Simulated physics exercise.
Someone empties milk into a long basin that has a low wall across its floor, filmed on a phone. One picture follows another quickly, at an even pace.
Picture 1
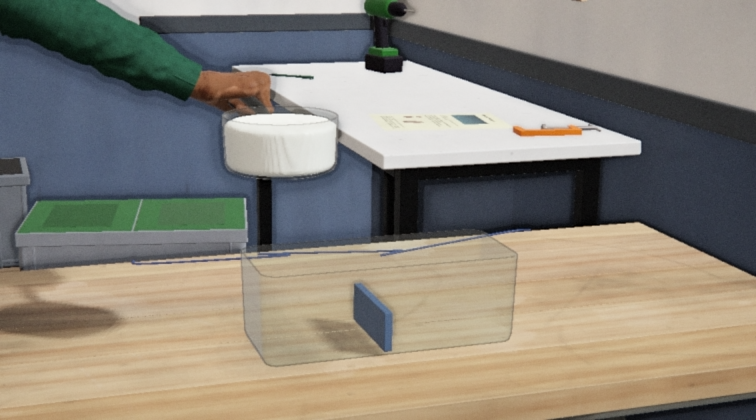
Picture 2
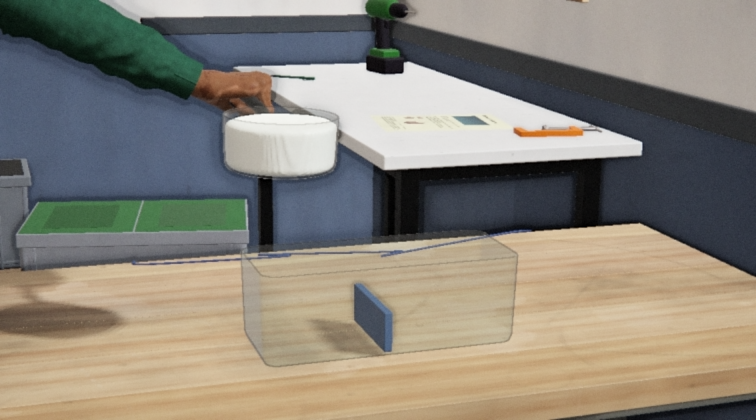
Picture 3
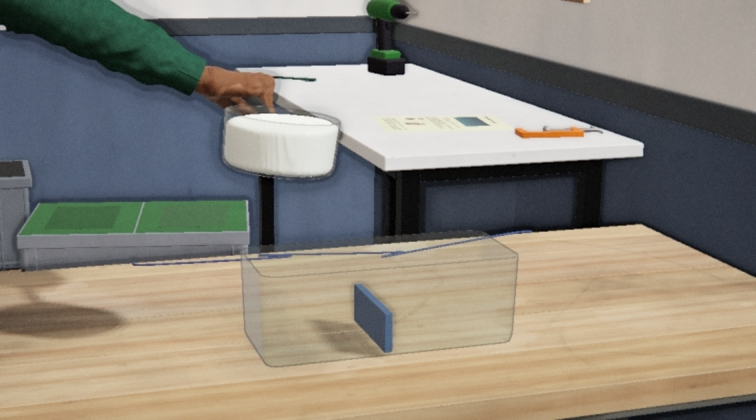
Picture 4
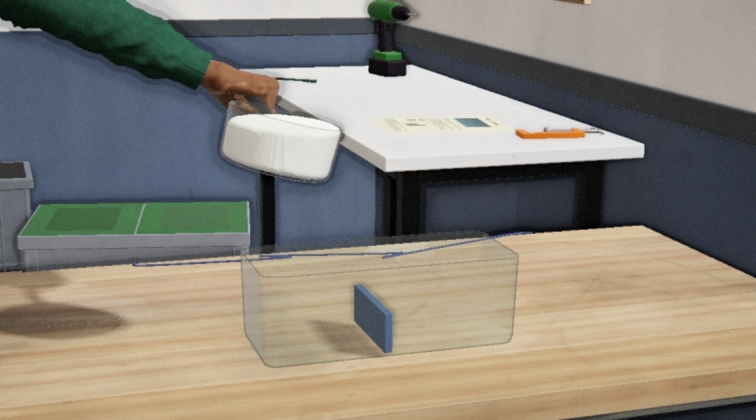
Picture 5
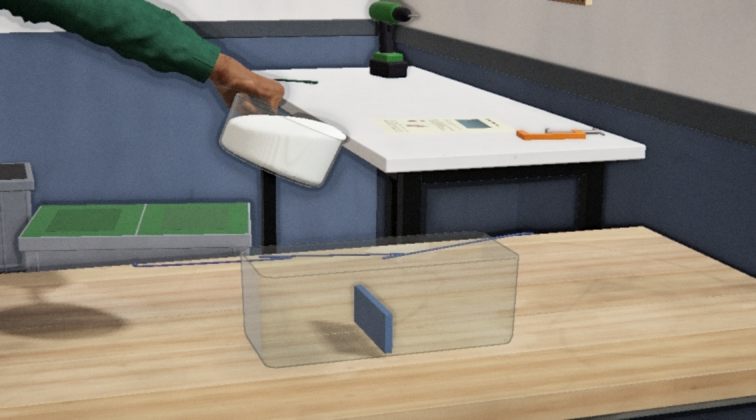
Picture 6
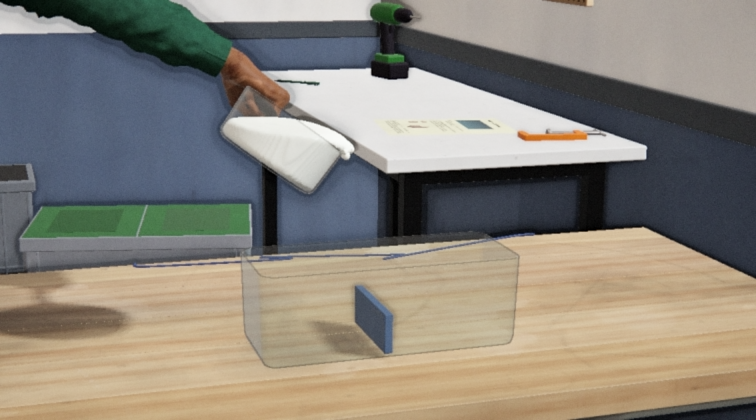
A hand in a green sleeve holds a clear round container of milk level above a long transparent basin with a low blue wall inside. The hand then tilts the container steadily down to the right, and the white milk slides to its lower edge and begins to bulge over it.
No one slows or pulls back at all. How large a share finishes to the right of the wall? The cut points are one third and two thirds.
The share right of the wall is between one third and two thirds.
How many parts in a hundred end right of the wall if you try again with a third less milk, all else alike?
Result: Around 30 per cent.
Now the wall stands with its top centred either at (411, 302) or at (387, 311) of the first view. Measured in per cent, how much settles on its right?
About 15 % for the first and about 35 % for the second.
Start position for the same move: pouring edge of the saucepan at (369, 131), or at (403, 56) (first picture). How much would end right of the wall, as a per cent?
About 75 per cent, then about 85 per cent.
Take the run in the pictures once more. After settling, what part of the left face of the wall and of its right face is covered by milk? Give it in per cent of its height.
40 per cent left, 30 per cent right.
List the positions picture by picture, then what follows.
The first picture shows tilt 0°; pouring edge (335, 115); surface from (225, 125) to (332, 121); the long basin's rim runs from (251, 264) to (499, 244); the wall's top is at (373, 299).
The second picture shows tilt 2°; pouring edge (336, 116); surface from (226, 125) to (333, 122).
The third picture shows tilt 6°; pouring edge (338, 121); surface from (227, 123) to (334, 123).
The fourth picture shows tilt 14°; pouring edge (339, 129); surface from (228, 123) to (336, 125).
The fifth picture shows tilt 24°; pouring edge (340, 139); surface from (229, 124) to (334, 132); 3 per cent is over the edge.
The sixth picture shows tilt 36°; pouring edge (338, 152); surface from (225, 123) to (330, 139); 8 per cent is over the edge.
A moment on, the saucepan is tipped right over and 15 per cent is still to pour, 7 is left of the wall and 31 right of it.
Next, the saucepan is tipped right over and 2 per cent is still to pour, 44 is left of the wall and 48 right of it.
Then the saucepan is tipped right over and 0 per cent is still to pour, 49 is left of the wall and 46 right of it.
Later the saucepan is tipped right over and 0 per cent is still to pour, 50 is left of the wall and 47 right of it.
Finally, 50 per cent lies left of the wall, 47 right of it and 2 outside.
